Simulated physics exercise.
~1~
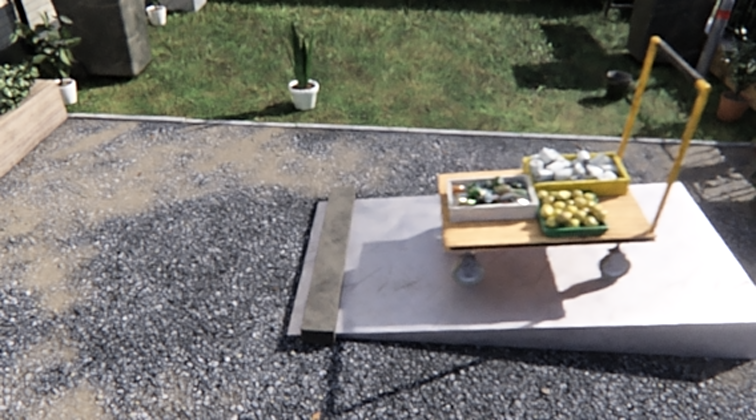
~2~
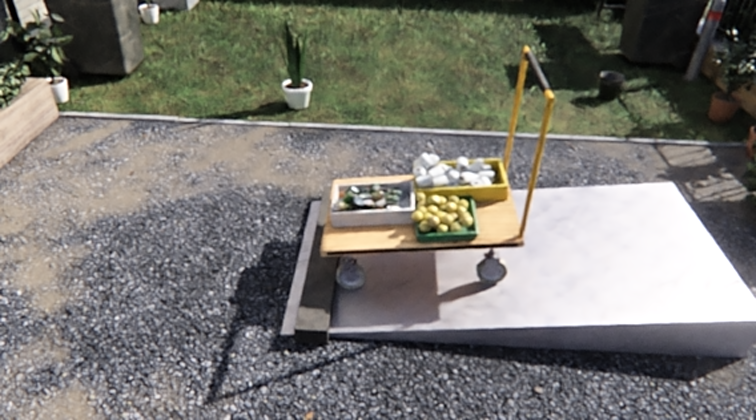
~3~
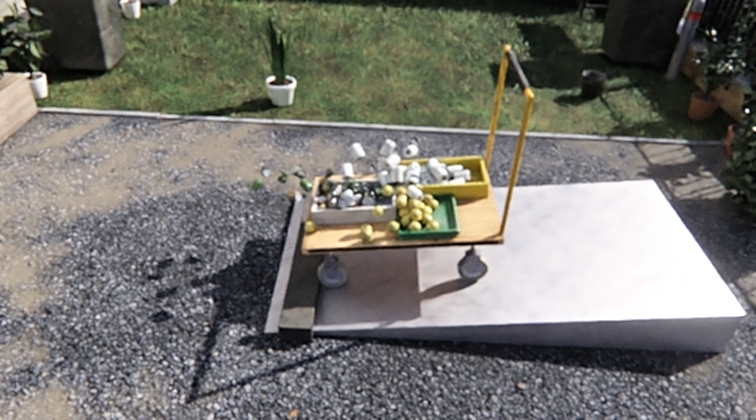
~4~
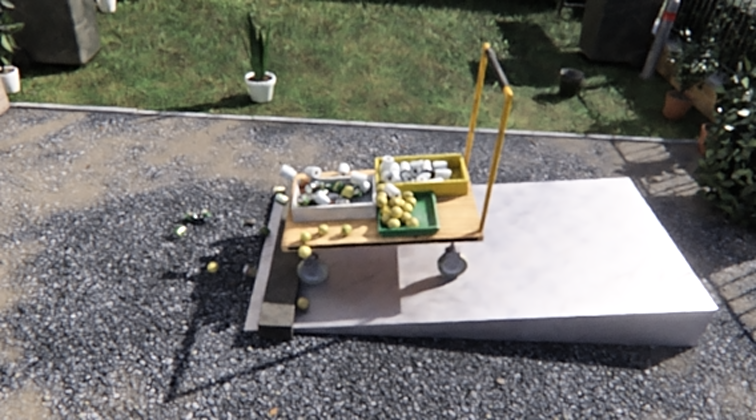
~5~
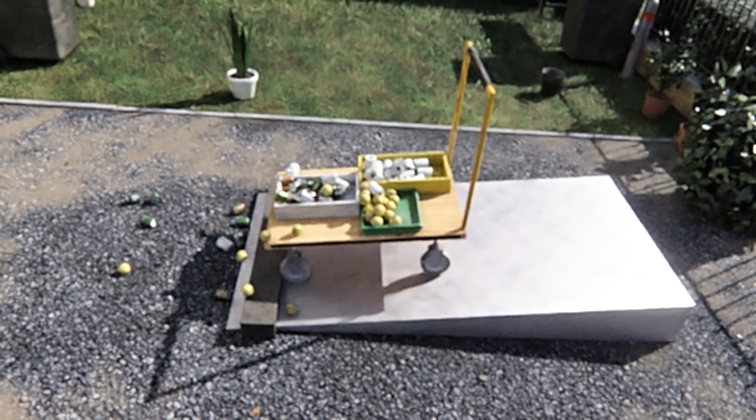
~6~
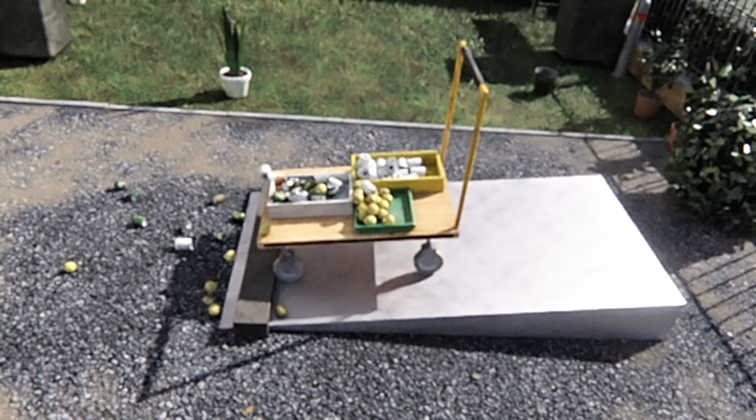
A flatbed trolley with a yellow handle rolls left down a pale ramp in a gravel yard, seen from above, with grass and potted plants behind. On its wooden deck sit a white crate of small cans at the left, a green crate of yellow apples in front and a yellow crate of white paper rolls behind. It stops at the dark kerb across the ramp's foot, and loose goods surge forward. Rolls tumble toward the white crate, while apples and cans spill over the front edge. The trolley stays upright, all crates still partly filled, with several apples scattered on the ground.
